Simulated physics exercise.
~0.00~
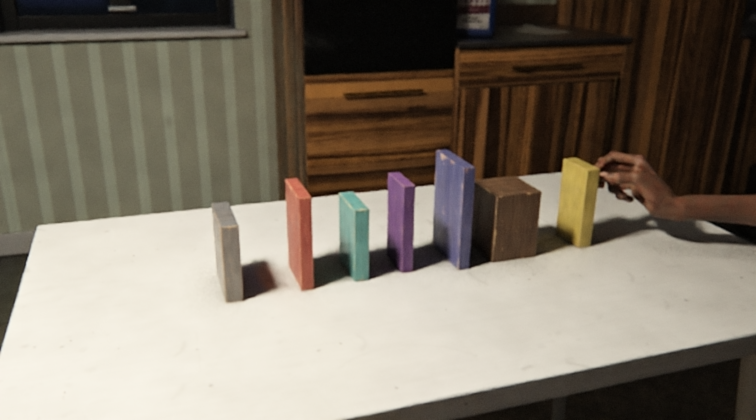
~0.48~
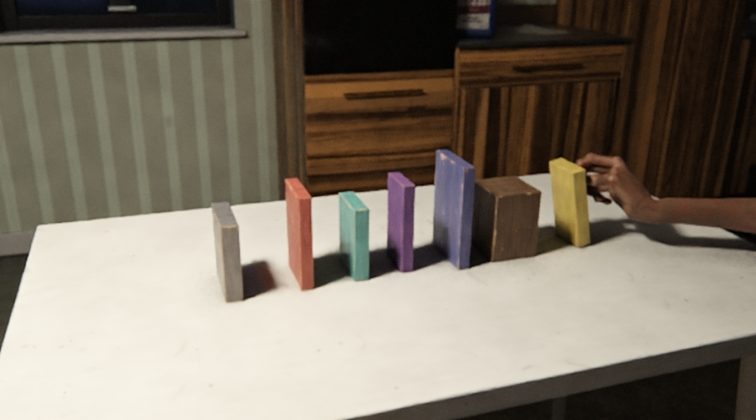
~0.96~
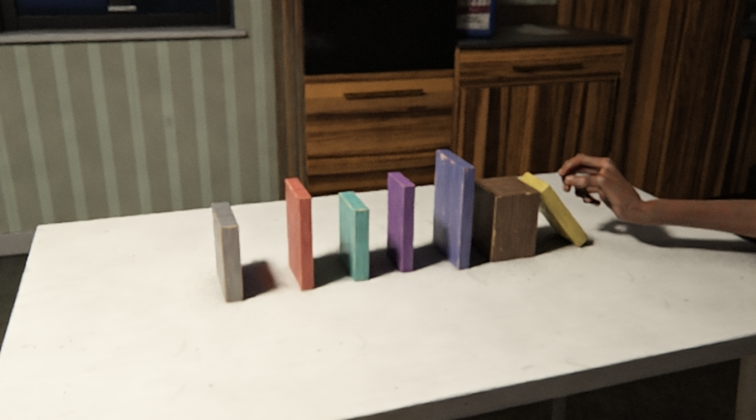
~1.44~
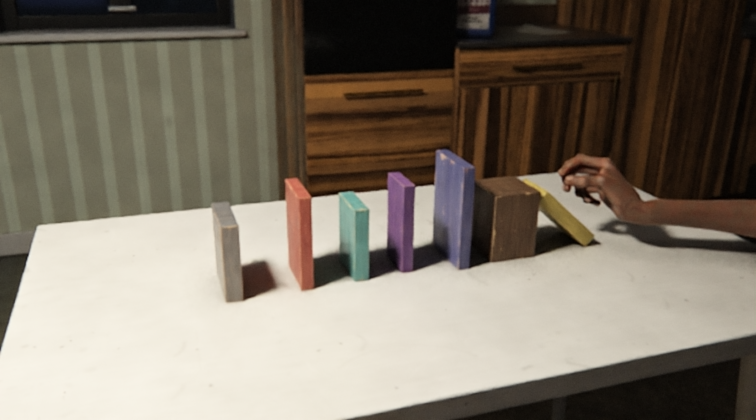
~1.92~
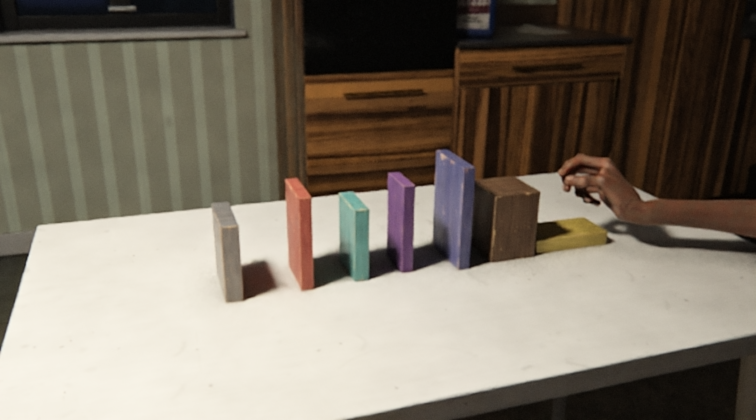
The yellow block at the right end of a row on a white table tipped left under a hand's push, leaned against the brown block, then slid down flat beside it, while the brown, blue, purple, turquoise, red and grey pieces all stayed standing.
